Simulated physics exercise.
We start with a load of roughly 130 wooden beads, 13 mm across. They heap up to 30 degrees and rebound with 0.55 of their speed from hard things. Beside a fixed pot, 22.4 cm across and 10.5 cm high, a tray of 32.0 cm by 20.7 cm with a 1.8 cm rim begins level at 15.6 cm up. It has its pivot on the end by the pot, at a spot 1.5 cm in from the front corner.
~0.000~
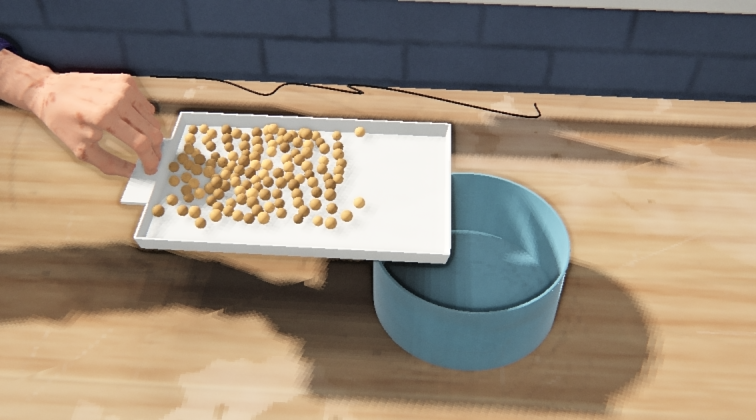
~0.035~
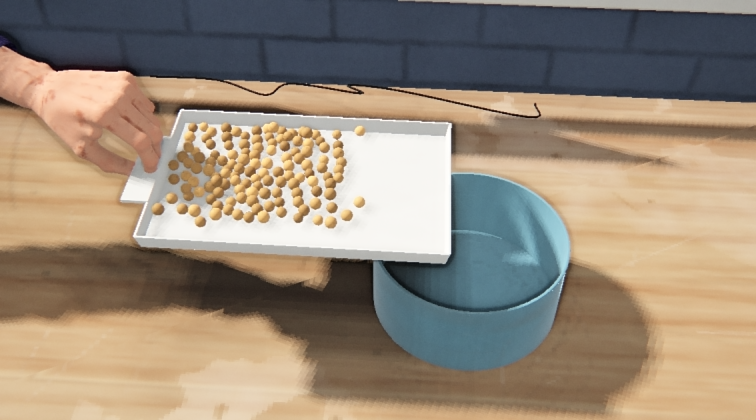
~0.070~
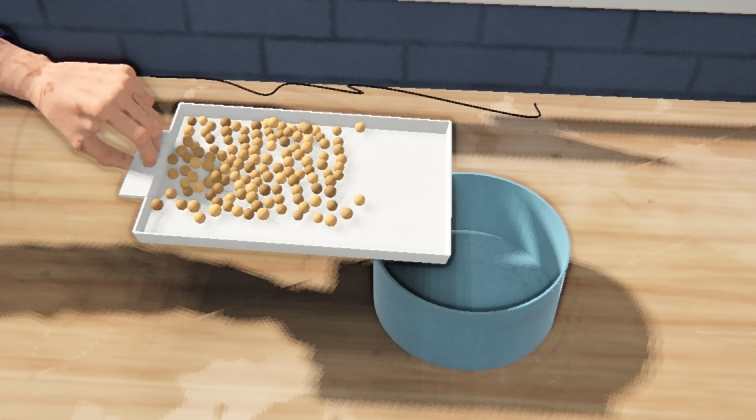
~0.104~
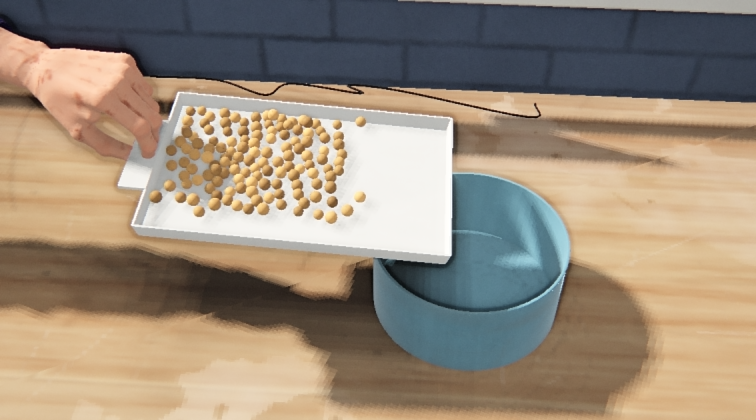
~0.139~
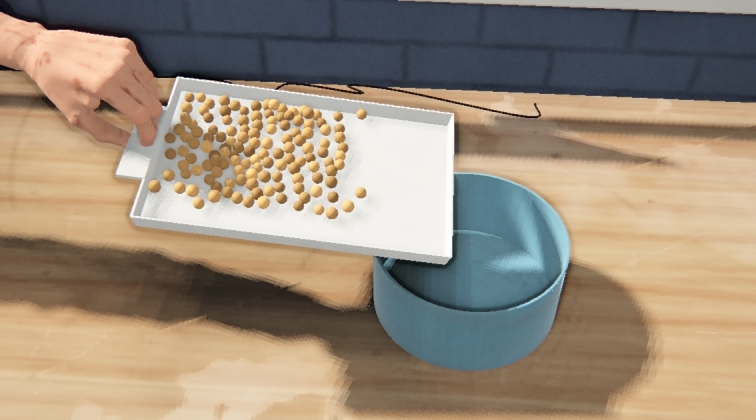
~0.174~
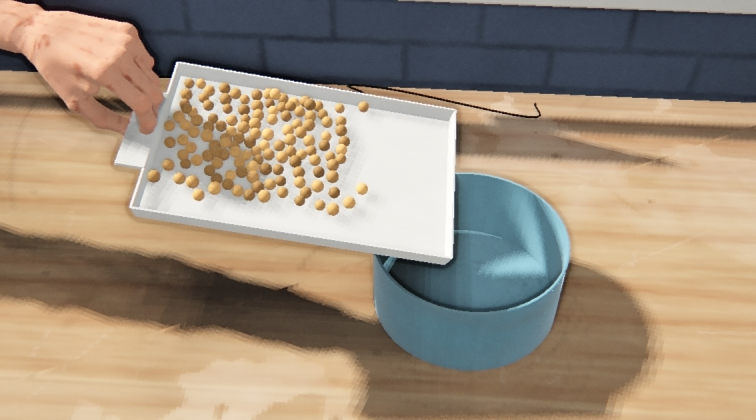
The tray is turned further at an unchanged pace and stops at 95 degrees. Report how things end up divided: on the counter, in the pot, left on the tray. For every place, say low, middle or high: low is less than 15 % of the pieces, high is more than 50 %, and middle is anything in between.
Here is the split: Counter: High; pot: Middle; left on the tray: Low.
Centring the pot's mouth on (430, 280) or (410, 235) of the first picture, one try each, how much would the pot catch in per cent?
About 80 and 0 per cent.
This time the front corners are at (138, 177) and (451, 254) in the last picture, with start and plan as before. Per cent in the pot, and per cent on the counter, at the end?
Per cent by place - pot 65, counter 35.
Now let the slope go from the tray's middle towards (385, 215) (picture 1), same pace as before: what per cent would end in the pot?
The share would be about 70 percent.
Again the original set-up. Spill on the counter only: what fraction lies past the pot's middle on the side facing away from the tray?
Around 80 per cent, give or take.
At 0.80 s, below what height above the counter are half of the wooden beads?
Roughly 16 centimetres, more or less.
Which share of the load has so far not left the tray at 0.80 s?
It works out to near 50 per cent of the load.
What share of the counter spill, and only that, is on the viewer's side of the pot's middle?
Near 100 in a hundred.
After 0.55 s, tilt 52 degrees; the tray holds 100 %, the pot 0 %.
After 0.80 s, tilt 79 degrees; the tray holds 50 %, the pot 10 %.
Then, at 1.16 s, tilt 95 degrees; the tray holds 0 %, the pot 35 %.
In the end, at 2.2 s, counter 65 %, pot 35 %, tray 0 %.
